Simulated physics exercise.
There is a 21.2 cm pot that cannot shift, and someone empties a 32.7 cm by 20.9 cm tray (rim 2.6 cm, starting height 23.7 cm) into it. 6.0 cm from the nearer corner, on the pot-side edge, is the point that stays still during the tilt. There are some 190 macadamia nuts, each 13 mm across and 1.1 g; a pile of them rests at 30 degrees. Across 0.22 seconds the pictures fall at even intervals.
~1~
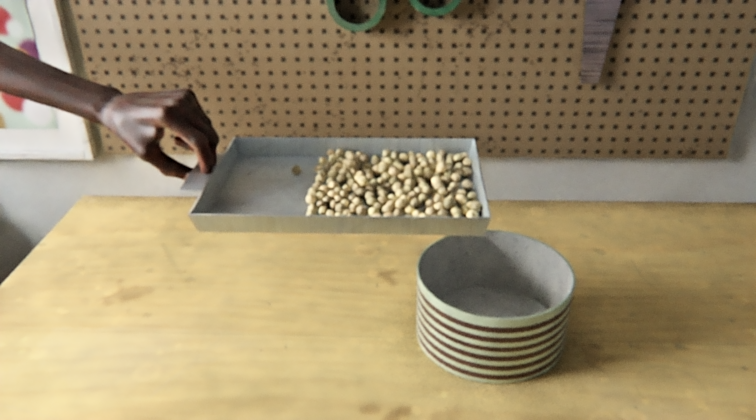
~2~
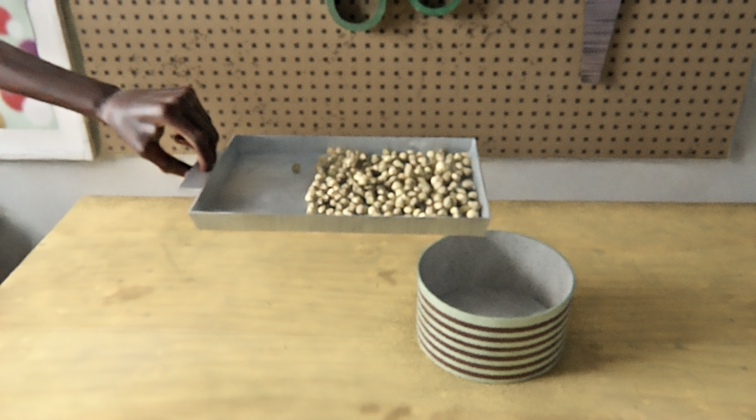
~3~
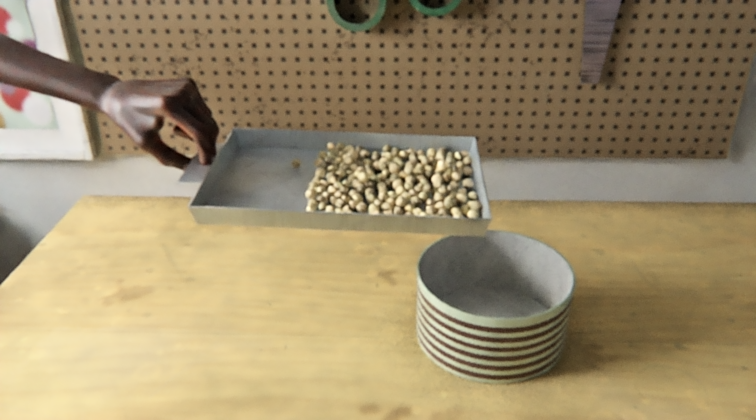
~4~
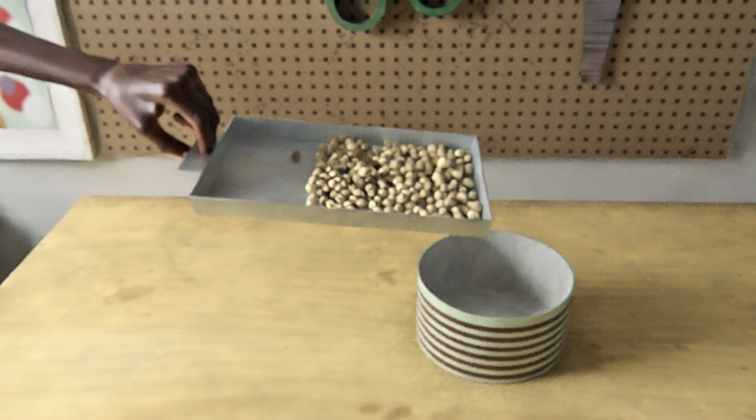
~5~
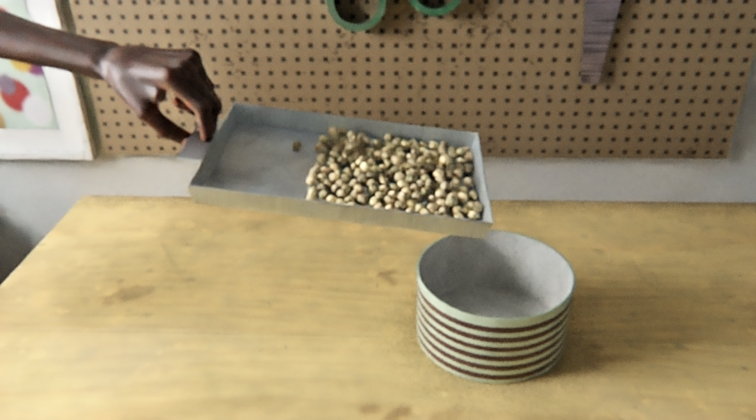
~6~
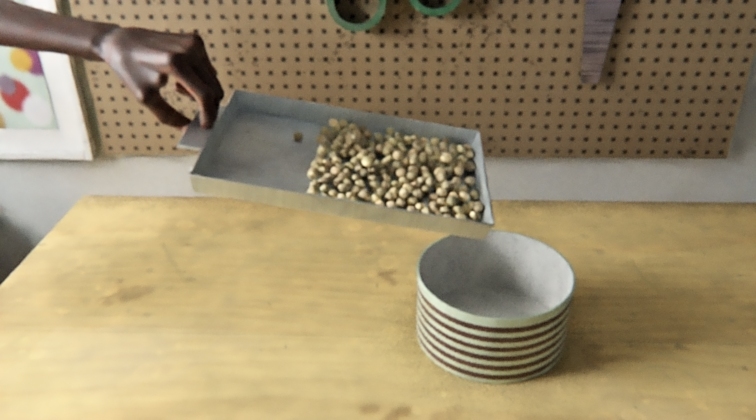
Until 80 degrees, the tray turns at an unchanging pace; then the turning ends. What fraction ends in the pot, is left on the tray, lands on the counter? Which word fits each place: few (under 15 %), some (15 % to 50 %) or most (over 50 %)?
Pot gets some; left on the tray gets few; counter gets most.
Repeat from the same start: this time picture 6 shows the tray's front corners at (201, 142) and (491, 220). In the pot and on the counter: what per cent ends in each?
Final per cent - pot 50, counter 40.
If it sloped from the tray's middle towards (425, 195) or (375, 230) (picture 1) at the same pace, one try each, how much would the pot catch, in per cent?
Around 60 % for the first direction, around 0 % for the second.
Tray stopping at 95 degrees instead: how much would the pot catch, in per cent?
25 %.
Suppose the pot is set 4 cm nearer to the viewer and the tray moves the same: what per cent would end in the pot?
70 per cent.
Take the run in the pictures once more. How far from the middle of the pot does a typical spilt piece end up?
Roughly 26 centimetres.
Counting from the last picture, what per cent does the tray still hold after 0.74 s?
100 %, give or take.
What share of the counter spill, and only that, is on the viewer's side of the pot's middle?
Estimate: Close to 100 per cent of the pieces.
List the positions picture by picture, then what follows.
The first picture shows tray tilt 0 degrees, front corners at (195, 212) and (485, 215); middle of the pieces at (388, 187); pot at (495, 270).
The second picture shows tray tilt 1 degrees, front corners at (195, 210) and (485, 215); middle of the pieces at (388, 186).
The third picture shows tray tilt 2 degrees, front corners at (195, 204) and (486, 216); middle of the pieces at (388, 184).
The fourth picture shows tray tilt 5 degrees, front corners at (194, 194) and (487, 218), lowest corner right front; middle of the pieces at (389, 180).
The fifth picture shows tray tilt 8 degrees, front corners at (195, 183) and (487, 219), lowest corner right front; middle of the pieces at (390, 175).
The sixth picture shows tray tilt 11 degrees, front corners at (195, 173) and (488, 221), lowest corner right front; middle of the pieces at (391, 171); pot at (495, 270).
Then, 0.44 s after the last picture, tilt 44 degrees; the tray holds 100 %, the pot 0 %.
Then, 0.74 s after the last picture, tilt 66 degrees; the tray holds 100 %, the pot 0 %.
Then, 1.14 s after the last picture, tilt 80 degrees; the tray holds 85 %, the pot 0 %.
In the end, pot 25 %, tray 5 %, counter 70 %.
